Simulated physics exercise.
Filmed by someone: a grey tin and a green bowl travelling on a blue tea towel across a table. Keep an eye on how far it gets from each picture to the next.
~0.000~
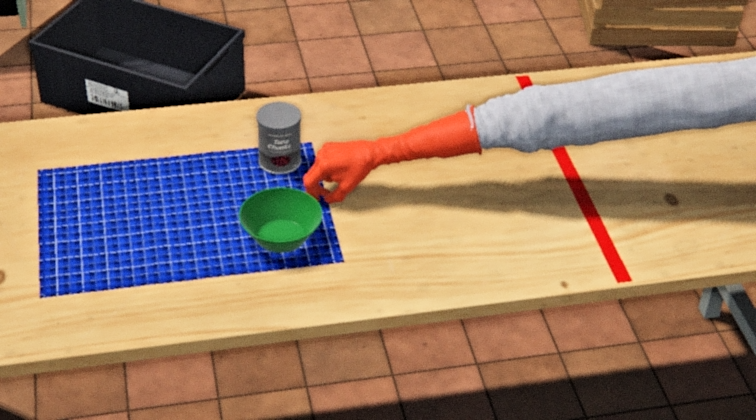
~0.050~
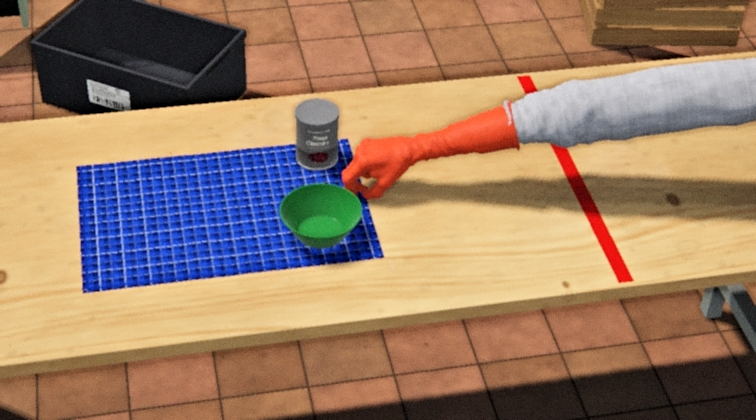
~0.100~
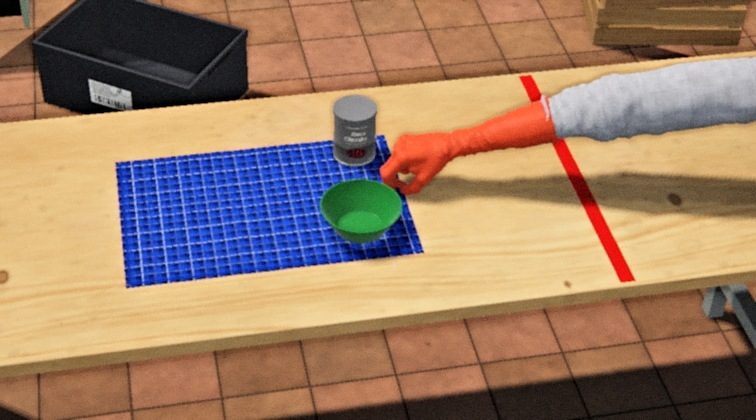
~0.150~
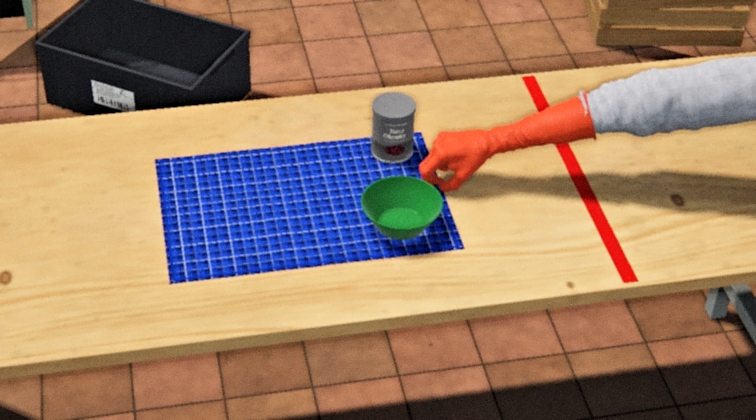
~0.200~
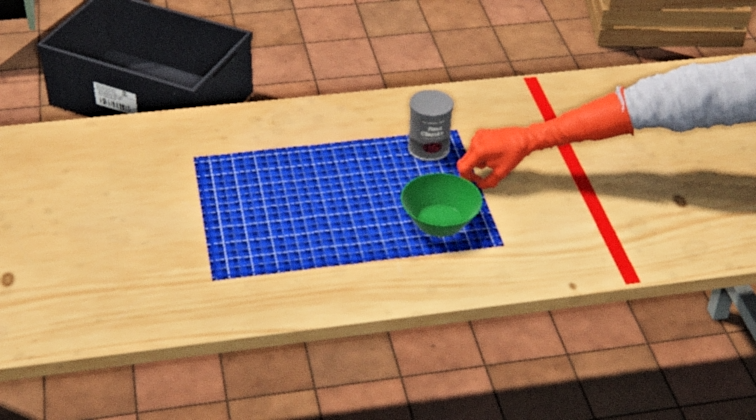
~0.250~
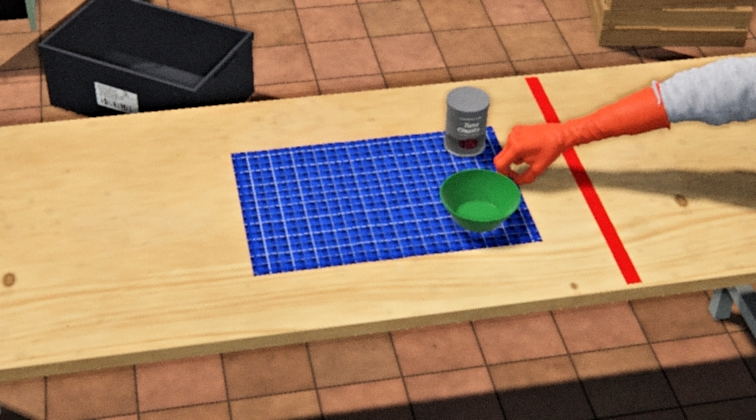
A blue tea towel carrying a grey tin and a green bowl lies on a pale wooden table, seen from above at an angle, over a tiled floor. A red tape strip crosses the table at right, with a black crate behind at left and a wooden one at right. An orange-gloved hand draws the towel steadily right, tin and bowl riding along, while the view barely shifts.
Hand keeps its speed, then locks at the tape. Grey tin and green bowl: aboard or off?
Grey tin - off. Green bowl - off.
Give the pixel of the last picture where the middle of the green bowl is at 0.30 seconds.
You'd find it somewhere around (516, 202).
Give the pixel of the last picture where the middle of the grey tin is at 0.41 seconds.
It is at roughly (568, 112).
By 0.30 s, hem short of the tape; grey tin on the cloth near (501, 118); green bowl on the cloth near (516, 202).
By 0.41 s, hem at the tape; grey tin ahead of the hem near (568, 112); green bowl on the cloth near (587, 194).
When it is over, hem at the tape; grey tin ahead of the hem near (633, 106); green bowl ahead of the hem near (650, 188). The grey tin shoots off the front and the green bowl slides clear of the cloth.
